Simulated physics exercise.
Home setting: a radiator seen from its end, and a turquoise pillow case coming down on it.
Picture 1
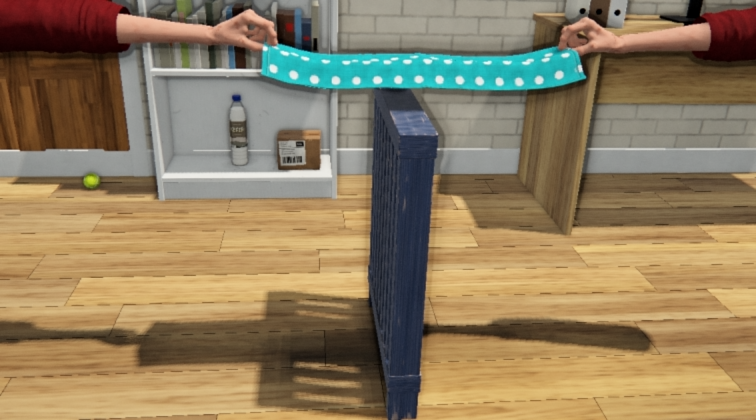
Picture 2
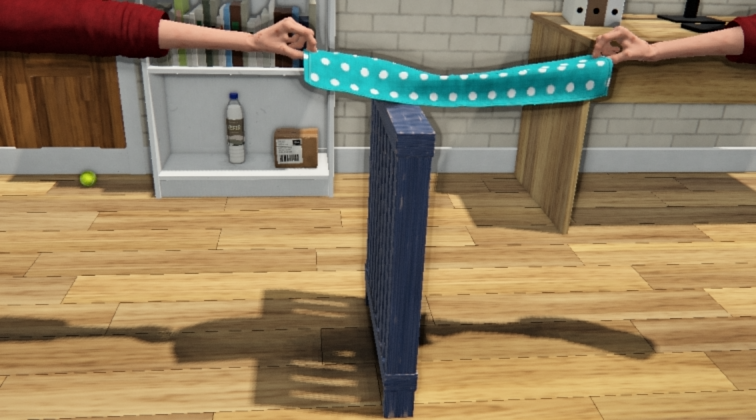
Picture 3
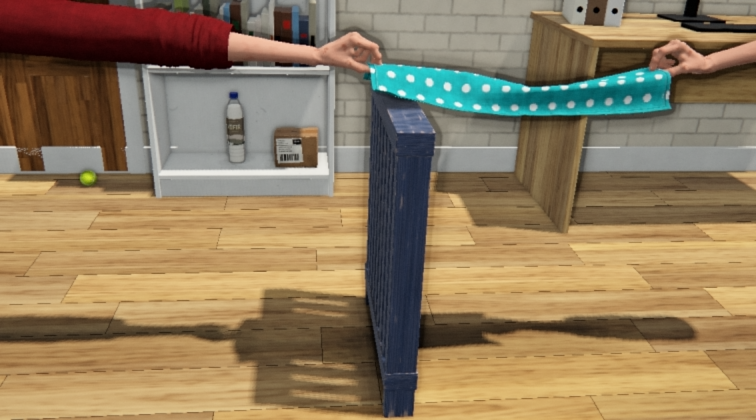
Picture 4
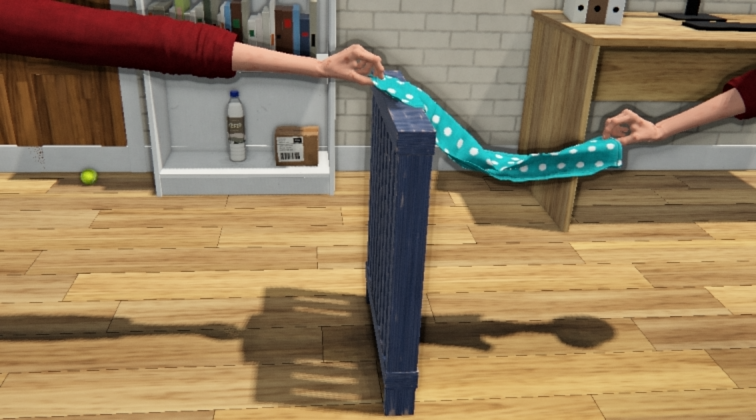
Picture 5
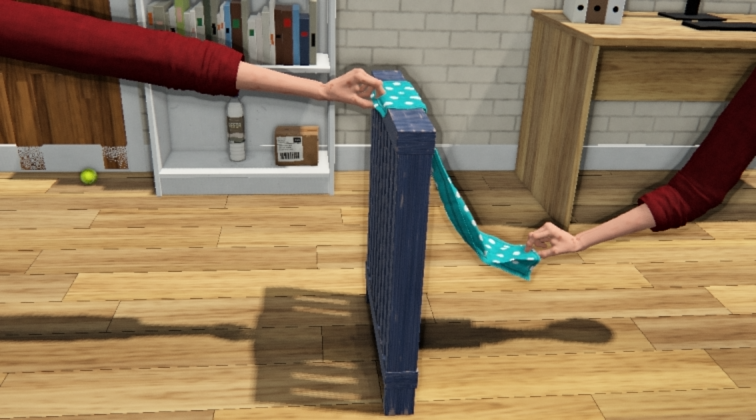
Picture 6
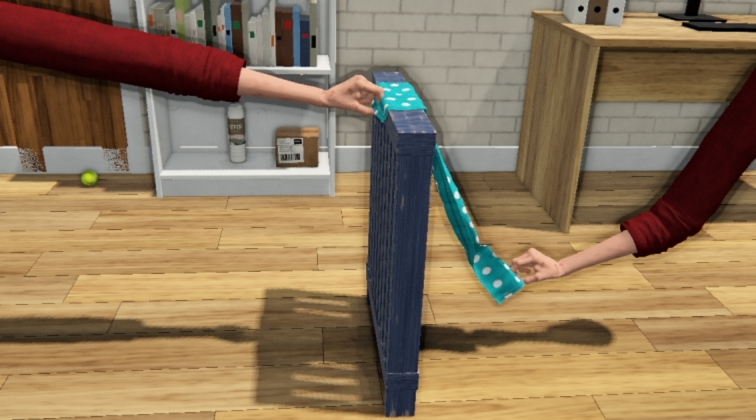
A turquoise cloth with white dots was held stretched above a dark blue radiator by two hands, which shifted it to the right, then draped it over the top as the right hand lowered its end.
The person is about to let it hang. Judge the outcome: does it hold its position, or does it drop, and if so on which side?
It drops on the right.
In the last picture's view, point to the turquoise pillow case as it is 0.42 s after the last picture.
Predicted centre: Close to (438, 309).
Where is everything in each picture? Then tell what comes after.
The first picture shows left end (267, 76); right end (581, 80); top of the radiator (419, 140).
The second picture shows left end (311, 84); right end (602, 96).
The third picture shows left end (382, 91); right end (665, 110); top of the radiator (416, 137).
The fourth picture shows left end (388, 92); right end (617, 167).
The fifth picture shows left end (387, 113); right end (525, 279).
The sixth picture shows left end (386, 118); right end (497, 301); far more of it on the right.
Then, 0.42 s on from there, pillow case clear of the top and falling near (438, 308).
Then, 0.74 s on from there, pillow case in a heap on the floor near (445, 341).
In the end, pillow case in a heap on the floor near (445, 342). The turquoise pillow case is pulled rightwards.
